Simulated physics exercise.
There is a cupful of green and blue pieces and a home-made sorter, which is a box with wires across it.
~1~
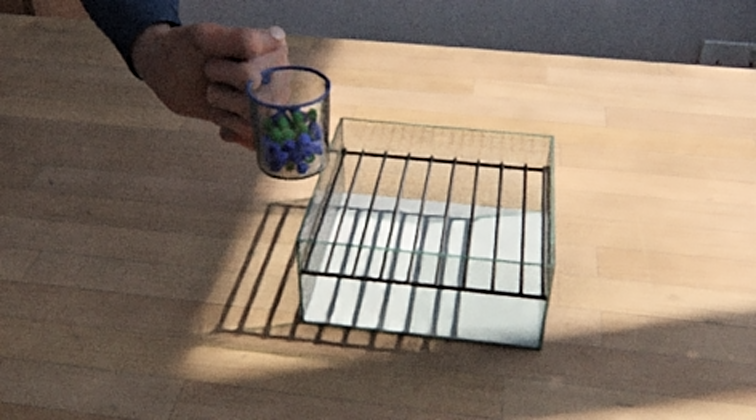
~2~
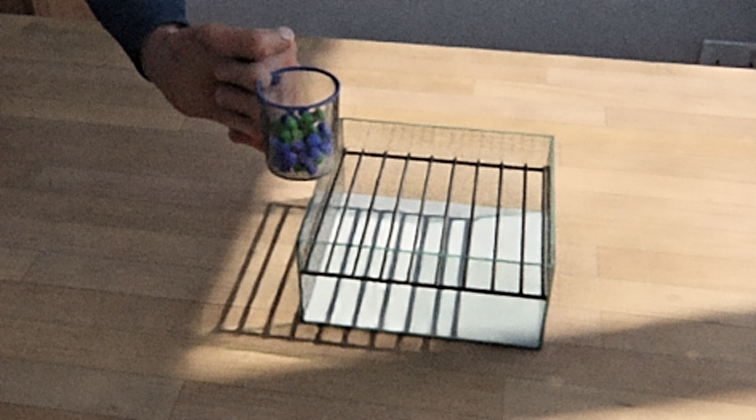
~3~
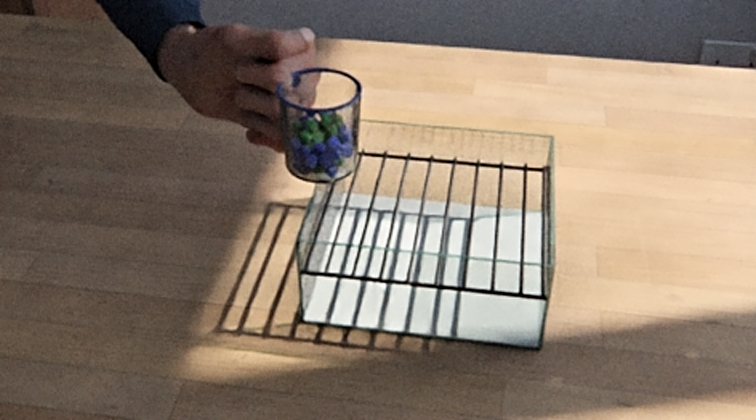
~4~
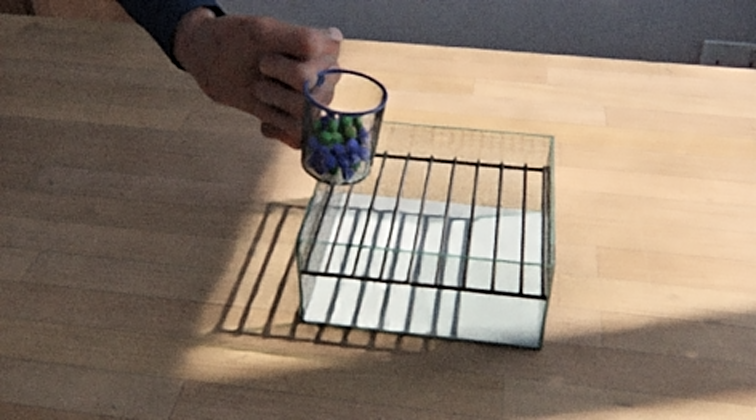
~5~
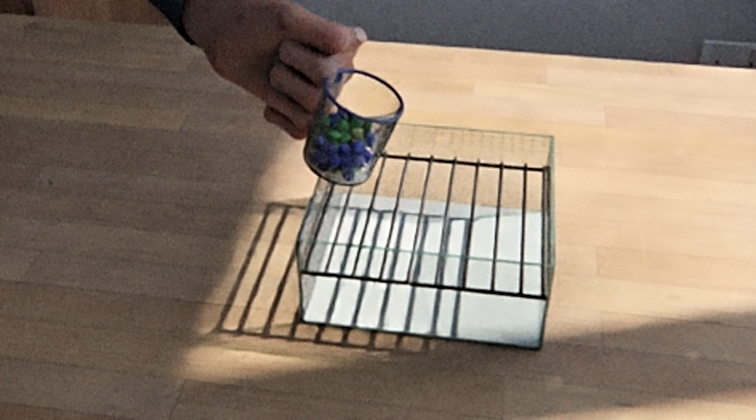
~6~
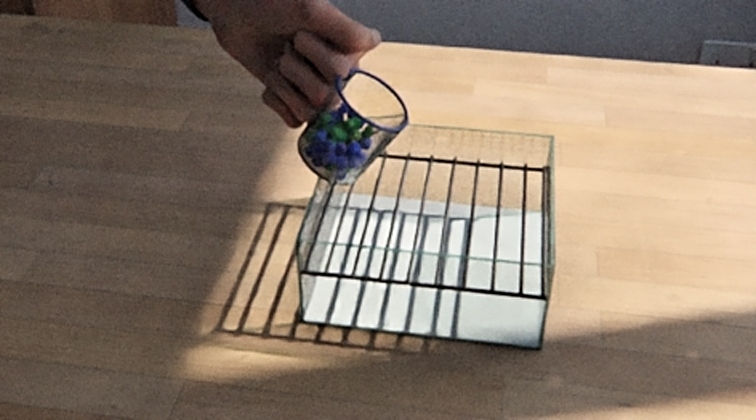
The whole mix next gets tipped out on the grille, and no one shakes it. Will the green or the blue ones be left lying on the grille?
For green: Through the grille. Blue: Through the grille.
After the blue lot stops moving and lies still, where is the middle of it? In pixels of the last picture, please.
Close to (387, 271).
Then, 0.41 s after the last picture, green ones, all in the cup; blue ones, all in the cup.
Then, 0.76 s after the last picture, green ones, nearly all in the cup, a small part on or over the wires; blue ones, nearly all in the cup, a small part on or over the wires.
Then, 1.07 s after the last picture, green ones, about a quarter on or over the wires, most under the rack; blue ones, about a quarter on or over the wires, most under the rack.
At rest, green ones, a stray few on the wires, nearly all under the rack; blue ones, a stray few on the wires, nearly all under the rack.
